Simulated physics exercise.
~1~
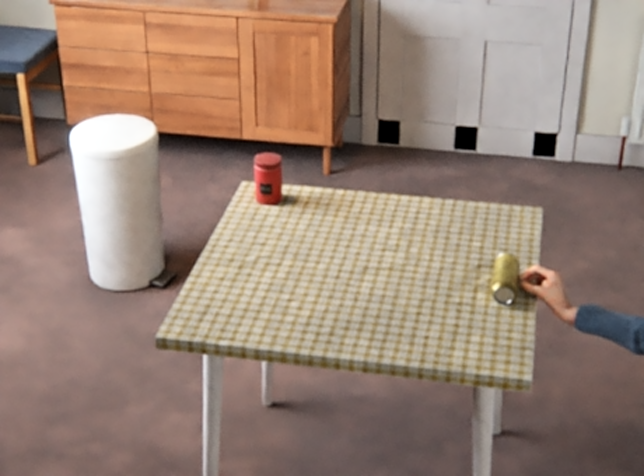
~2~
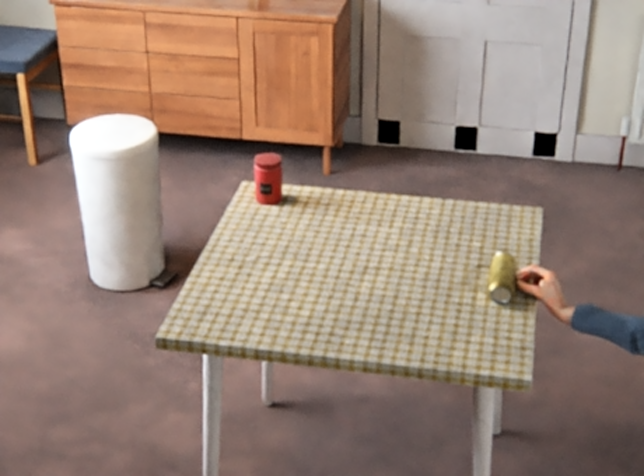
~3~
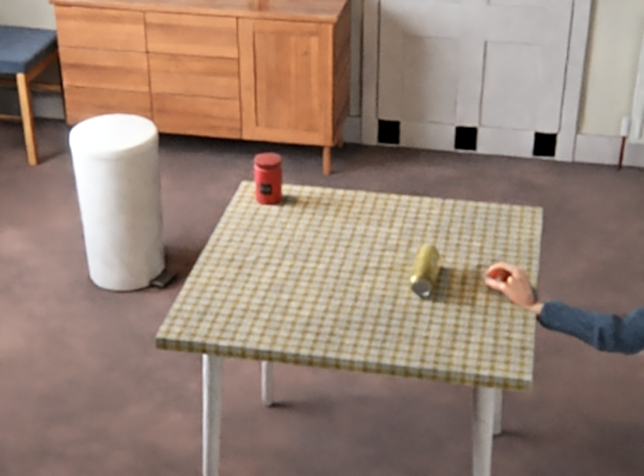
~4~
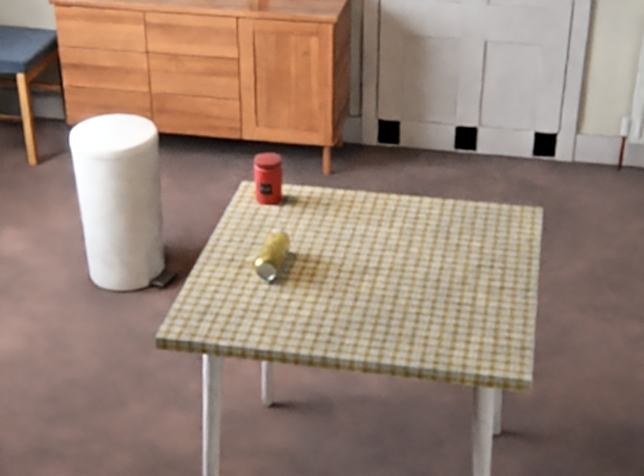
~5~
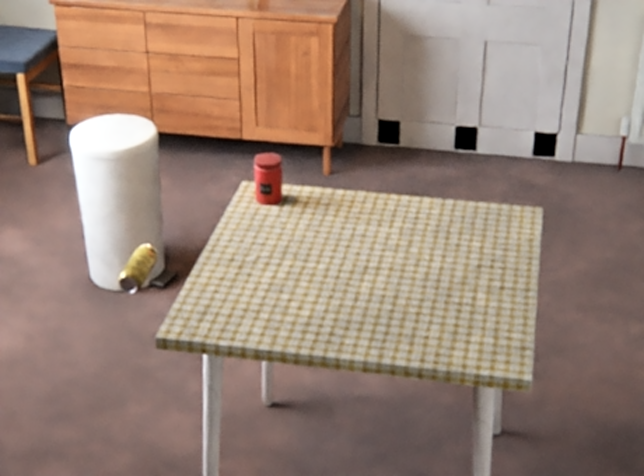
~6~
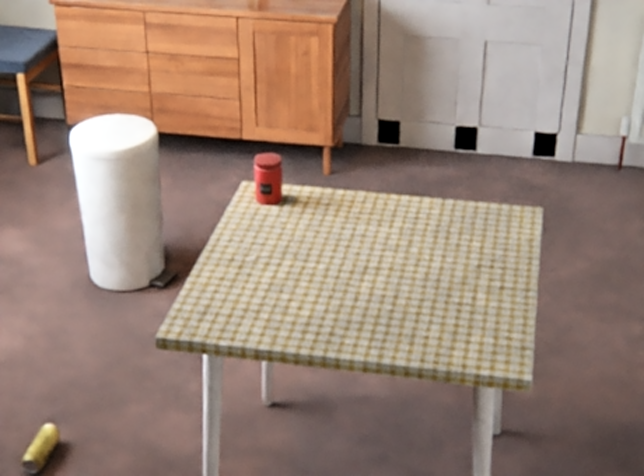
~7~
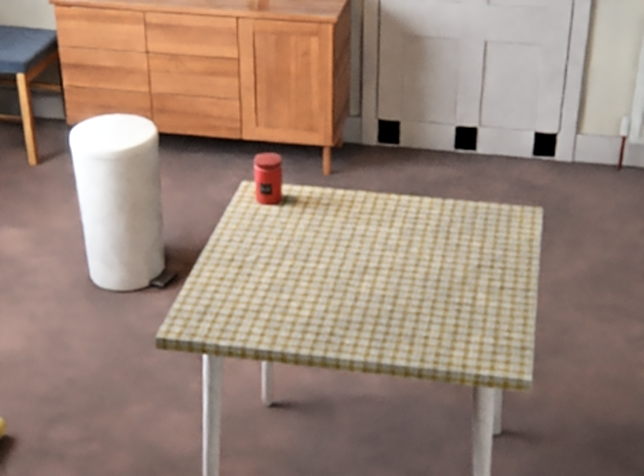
A yellow can lies on its side near the right edge of a checked table, seen from above in a room with a brown floor, a white bin at left and a wooden sideboard behind. A red jar stands at the table's far left corner, and a blue-sleeved hand reaches in from the right. The hand pushes the can left, lets go and draws back out of view. The can rolls on across the table top, passes over the left edge and drops in front of the bin. It ends on the floor at the lower left, still moving and almost out of sight, while the jar stays put.
